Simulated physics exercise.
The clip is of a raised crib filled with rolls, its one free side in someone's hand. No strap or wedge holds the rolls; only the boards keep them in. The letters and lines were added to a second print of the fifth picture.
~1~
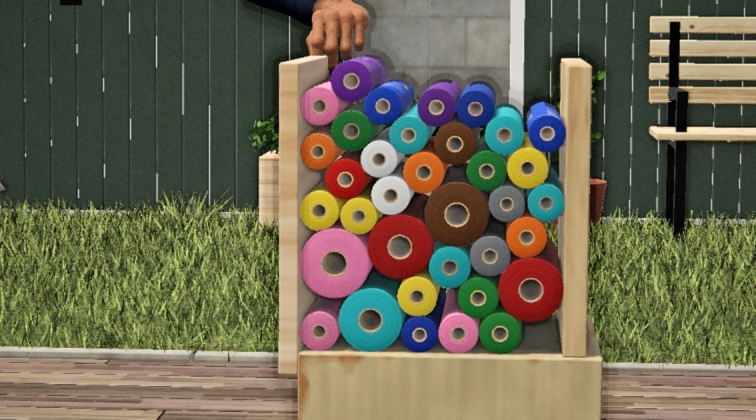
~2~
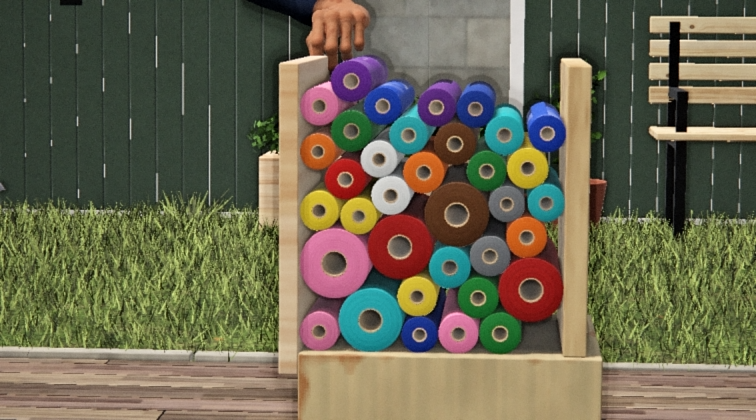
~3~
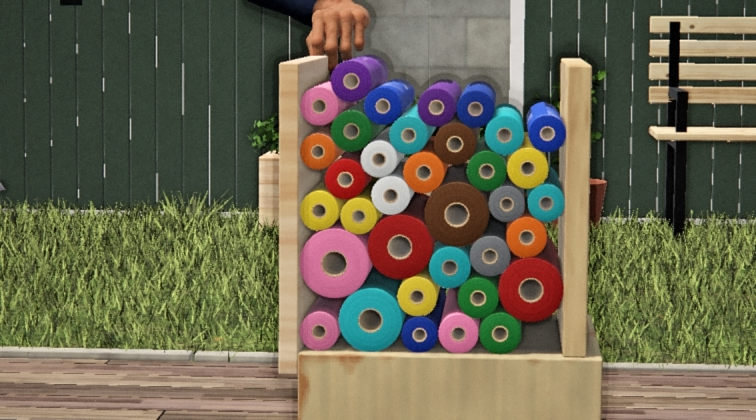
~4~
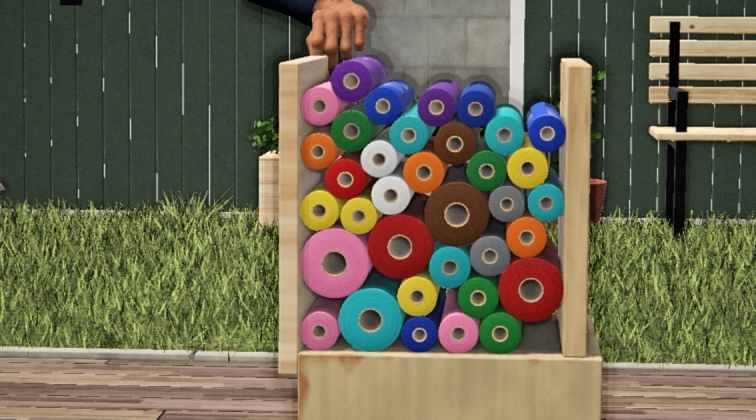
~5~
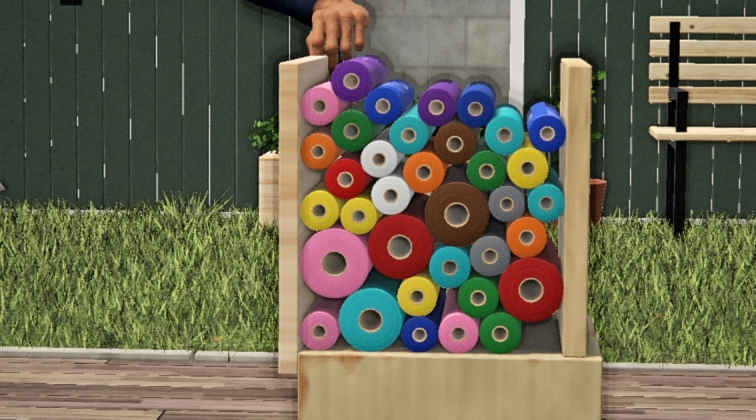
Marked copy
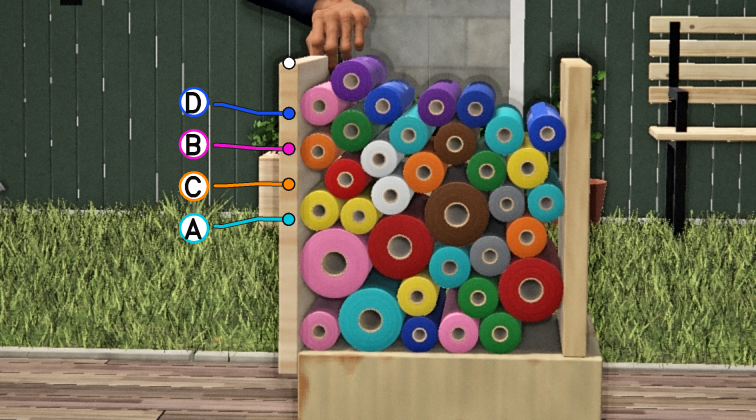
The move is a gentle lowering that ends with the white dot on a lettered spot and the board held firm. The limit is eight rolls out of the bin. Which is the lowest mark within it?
At most to A.
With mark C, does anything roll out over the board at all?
Yes.
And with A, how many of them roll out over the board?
The count is five.
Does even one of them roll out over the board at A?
Yes.
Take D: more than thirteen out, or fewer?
At D, fewer than thirteen.
On the marked copy, A at (289, 219); B at (289, 149); C at (289, 184); D at (289, 114); the white dot at (289, 63).
Taking A. A third of the way, top of the board (299, 133).
Two thirds of the way, top of the board (299, 213).
When it is over, top of the board (299, 219), about five out over the board.
As for the rest, B none out over the board; C two out over the board; D none out over the board.
